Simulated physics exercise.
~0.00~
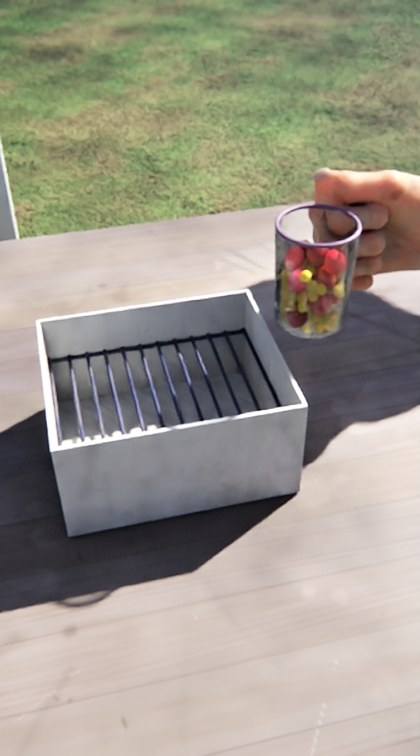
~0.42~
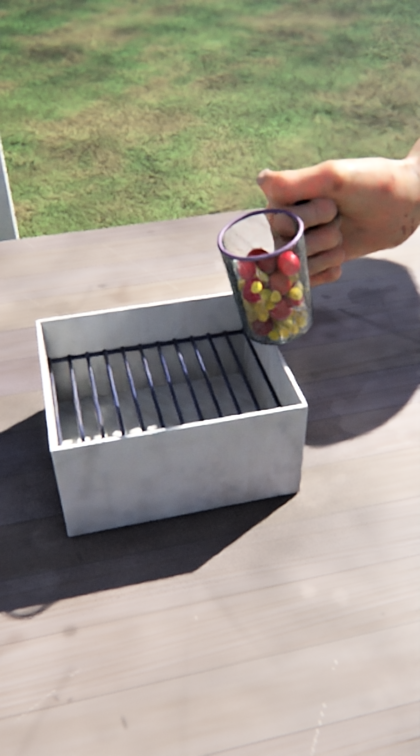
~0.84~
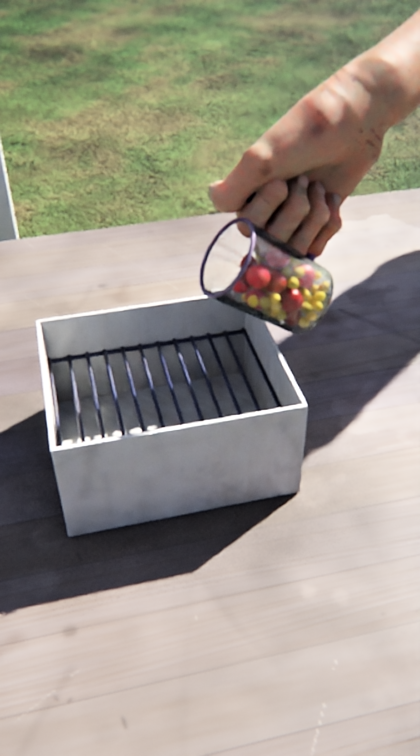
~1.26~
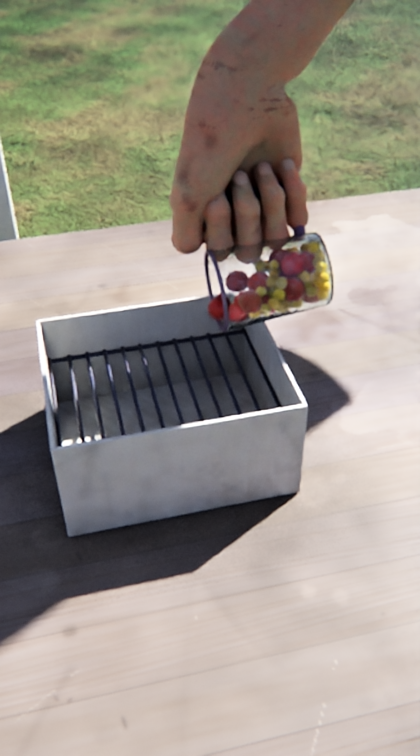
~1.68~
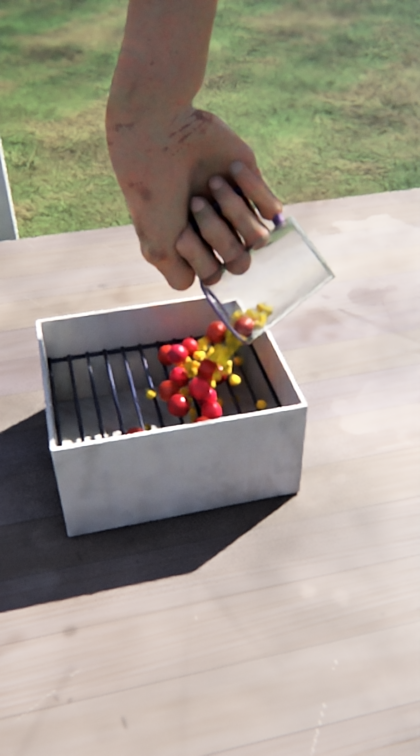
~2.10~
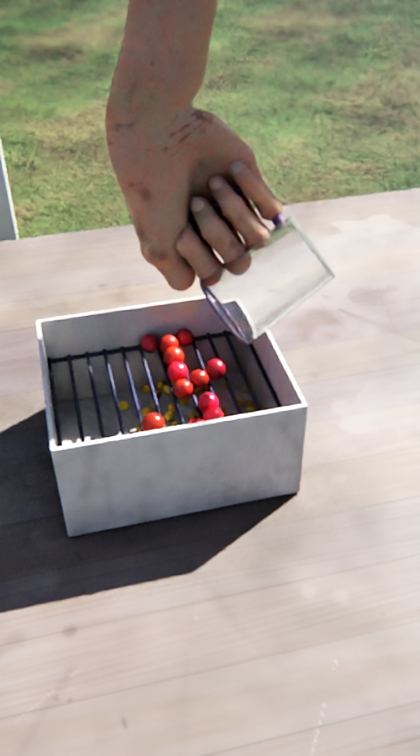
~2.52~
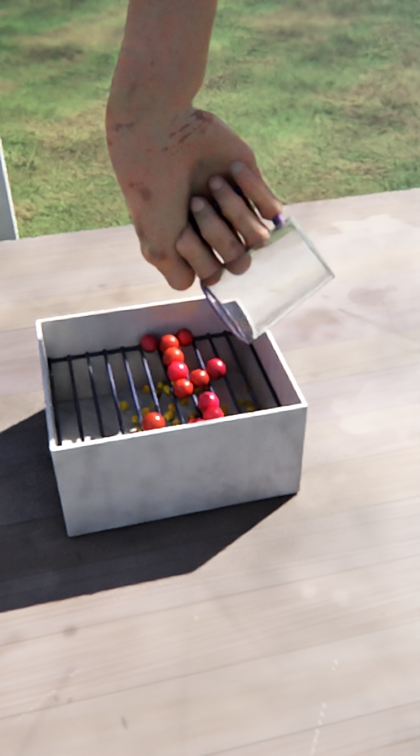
A hand tips a clear cup over a rack; yellow pieces drop through, red ones stay.
